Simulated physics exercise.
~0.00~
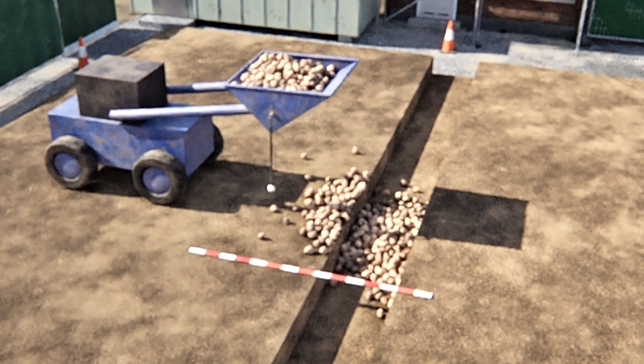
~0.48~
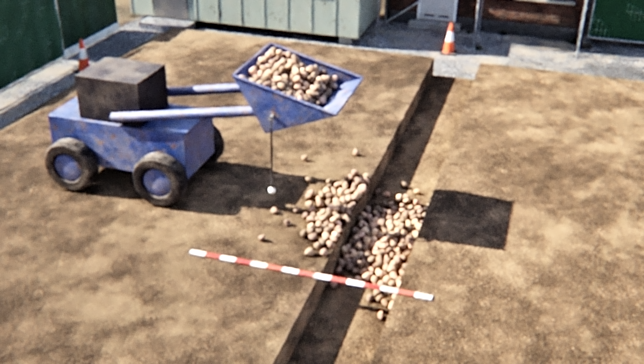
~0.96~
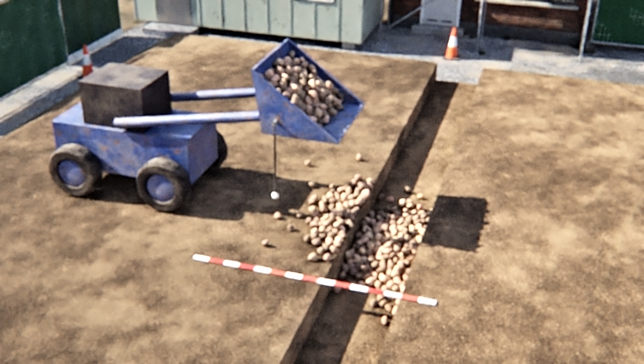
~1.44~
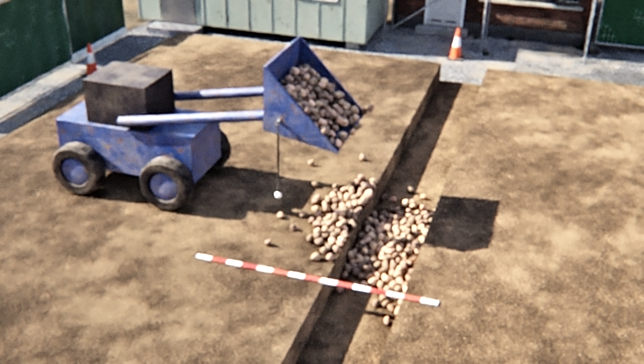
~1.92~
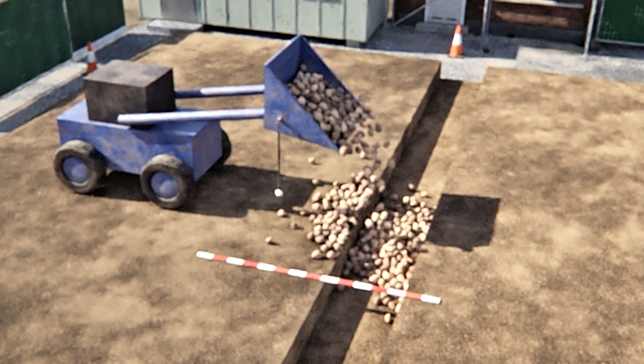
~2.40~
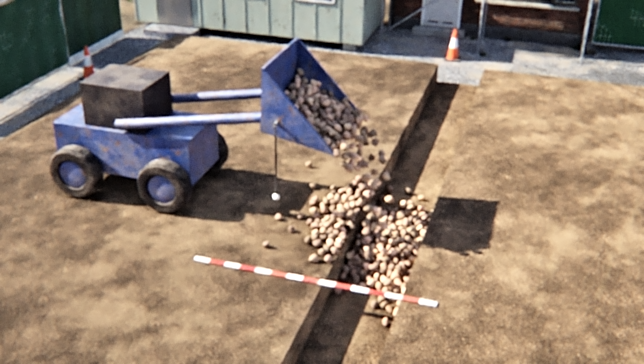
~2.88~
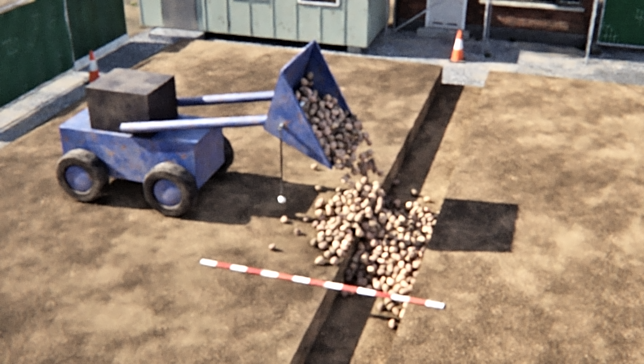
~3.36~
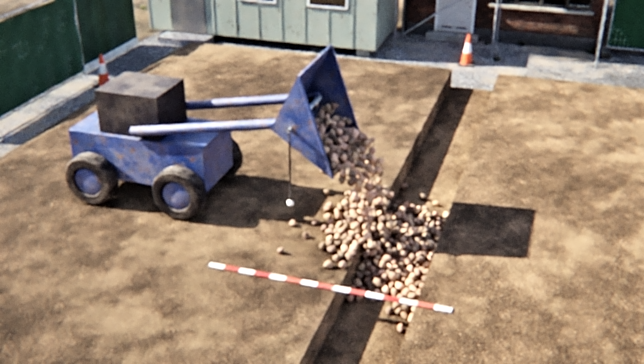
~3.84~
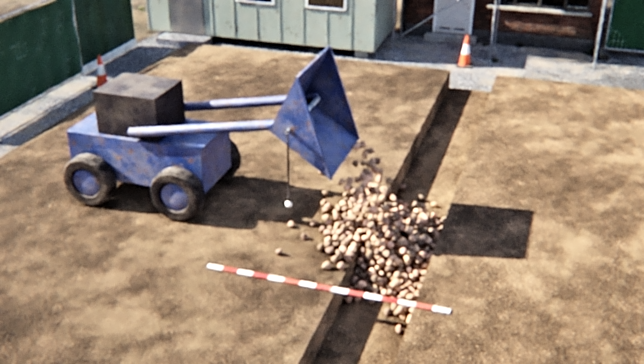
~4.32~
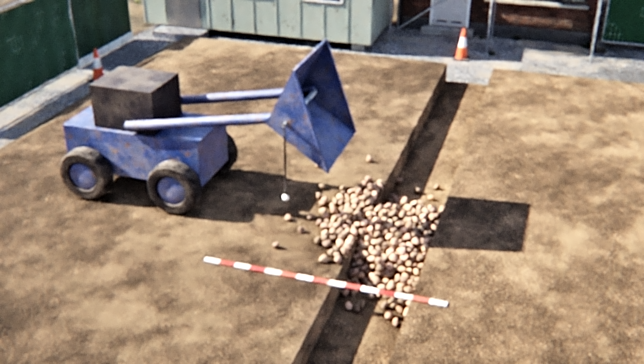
A blue loader tips its bucket and pours out cobbles, which pile across a trench.
